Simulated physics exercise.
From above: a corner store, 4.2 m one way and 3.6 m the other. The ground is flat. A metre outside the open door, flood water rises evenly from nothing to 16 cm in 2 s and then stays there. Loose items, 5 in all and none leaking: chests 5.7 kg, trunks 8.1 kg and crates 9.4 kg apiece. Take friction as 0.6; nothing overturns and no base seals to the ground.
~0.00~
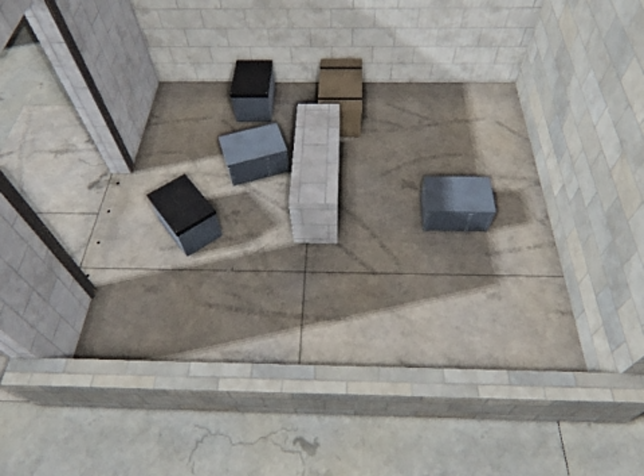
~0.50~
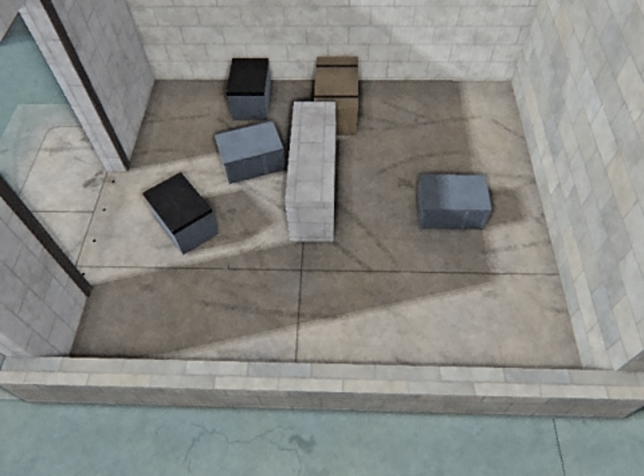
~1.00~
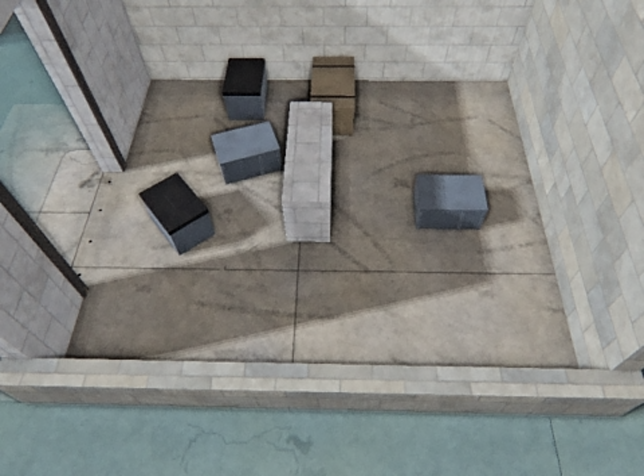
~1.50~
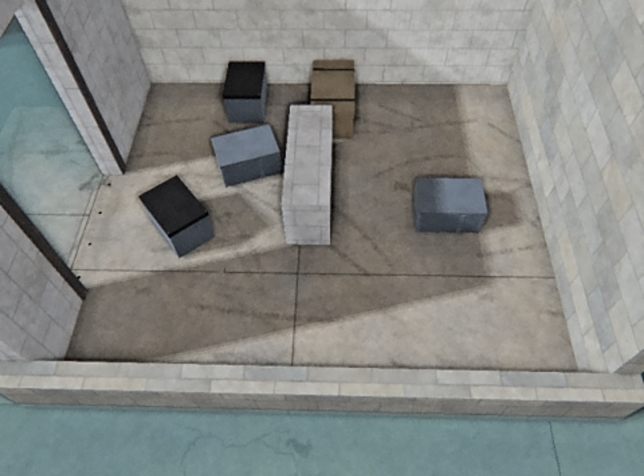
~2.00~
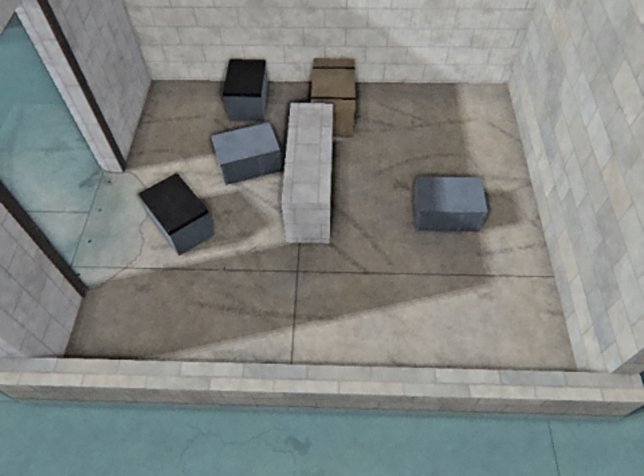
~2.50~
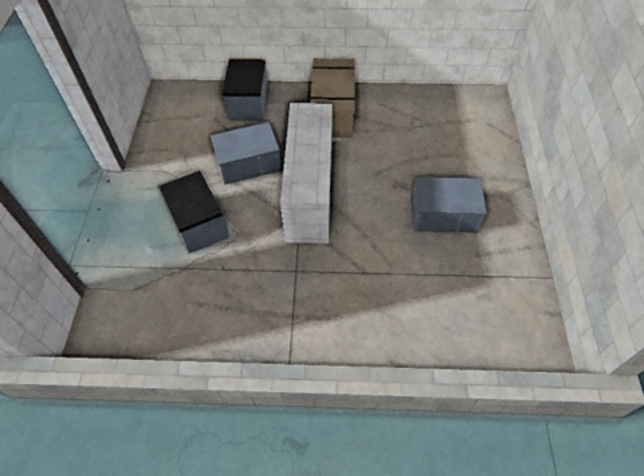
In a walled corner room seen from above, blue-green water covers the ground outside, then spreads in through the opening at left across the floor; the nearest black-topped box shifts slightly right while the other boxes stay put.
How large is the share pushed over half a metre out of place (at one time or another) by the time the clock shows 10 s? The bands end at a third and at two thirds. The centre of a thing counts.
That comes to two thirds or more.
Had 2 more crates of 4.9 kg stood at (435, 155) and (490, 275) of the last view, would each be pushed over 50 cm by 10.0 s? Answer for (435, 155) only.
Answer: Short of it.
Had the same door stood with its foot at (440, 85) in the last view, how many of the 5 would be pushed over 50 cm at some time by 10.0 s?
Then 1.
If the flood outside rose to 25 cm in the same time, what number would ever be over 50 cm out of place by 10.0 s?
In that case 5 of them.
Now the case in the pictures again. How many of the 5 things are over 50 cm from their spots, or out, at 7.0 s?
3 of them.
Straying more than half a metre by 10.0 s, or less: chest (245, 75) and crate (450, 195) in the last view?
In turn: Past it, short of it.
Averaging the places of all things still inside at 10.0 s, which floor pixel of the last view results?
At about (383, 174).
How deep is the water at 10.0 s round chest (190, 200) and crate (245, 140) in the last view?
Roughly 5 and 4 cm.
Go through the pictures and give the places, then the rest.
The first picture shows a chest at (180, 202) rests on the ground; a chest at (252, 77), on the bottom; water covers 0.0 m2; 0 of 5 have shifted.
The second picture shows a chest at (176, 201) rests on the ground; a chest at (248, 74), on the bottom; 0.0 m2 under water; 0 of 5 have shifted.
The third picture shows a chest at (173, 201), on the bottom; a chest at (244, 75) rests on the ground; water covers 0.0 m2; 0 of 5 have shifted.
The fourth picture shows a chest at (172, 204), on the bottom; a chest at (244, 78), on the bottom; 0.0 m2 under water; 0 of 5 have shifted.
The fifth picture shows a chest at (172, 201), on the bottom; a chest at (245, 76) rests on the ground; 0.4 m2 under water; 0 of 5 have shifted.
The sixth picture shows a chest at (190, 199), on the bottom, 16 cm from its start; a chest at (244, 75), on the bottom; 1.0 m2 under water; 1 of 5 have shifted.
After 3.5 s 1 of 5 are over 50 cm from their spots; 1 afloat.
After 4.5 s 2 of 5 are over 50 cm from their spots; 2 afloat.
After 7.0 s 3 of 5 are over 50 cm from their spots; 3 afloat.
After 10.0 s 4 of 5 are over 50 cm from their spots, and 4 have been at some point; 4 afloat.
